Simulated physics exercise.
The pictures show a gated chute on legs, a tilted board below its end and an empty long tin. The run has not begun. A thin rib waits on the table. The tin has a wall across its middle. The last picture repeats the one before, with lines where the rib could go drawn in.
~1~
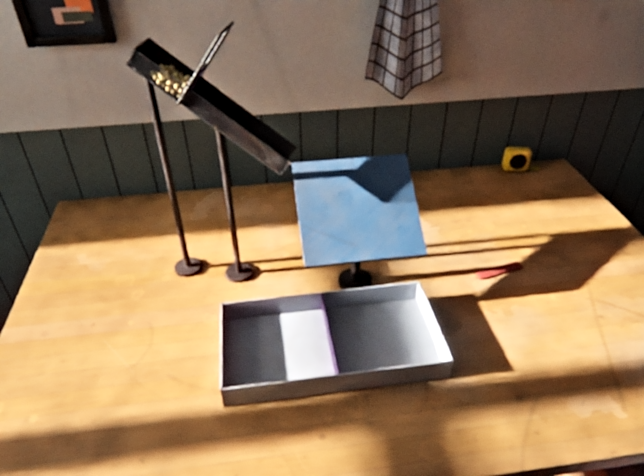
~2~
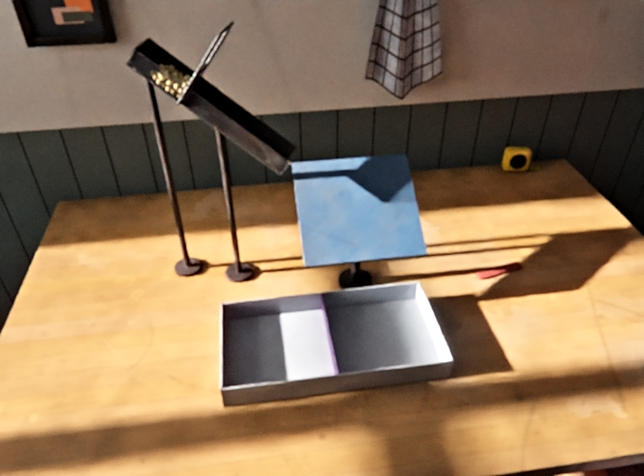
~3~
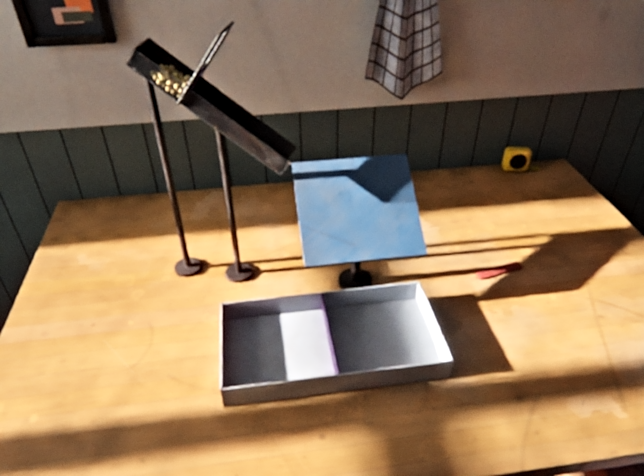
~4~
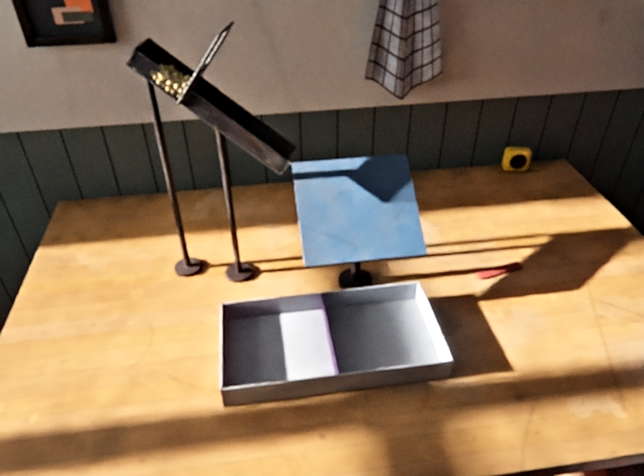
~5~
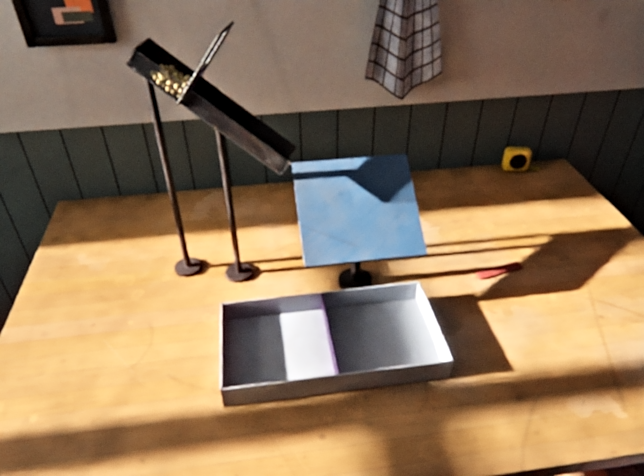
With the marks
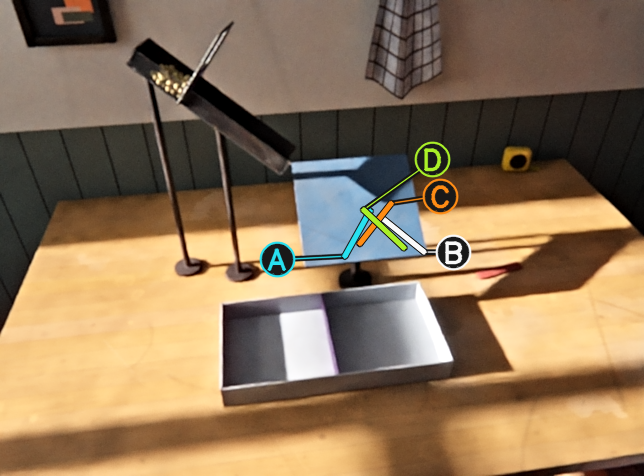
Small yellowish beans rest behind a thin gate near the top of a dark chute on legs, which slopes down to the right toward a tilted blue board. An empty, pale two-part tin sits in front on the sunlit wooden table, and nothing visibly moves from start to end.
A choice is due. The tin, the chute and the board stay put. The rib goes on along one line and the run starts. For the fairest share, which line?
A beats the others.
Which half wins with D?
Right.
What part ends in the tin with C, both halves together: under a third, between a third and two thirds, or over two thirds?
Over two thirds.
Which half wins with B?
Right.
On the marked copy, line A from (370, 210) to (344, 256); line B from (380, 216) to (424, 252); line C from (391, 203) to (359, 243); line D from (363, 209) to (404, 247).
With A, of what is caught, close to half in the left half, close to half in the right.
With B, of what is caught, only a few in the left half, all but a few in the right.
With C, of what is caught, a small share in the left half, all but a few in the right.
With D, of what is caught, none at all in the left half, the whole lot in the right.
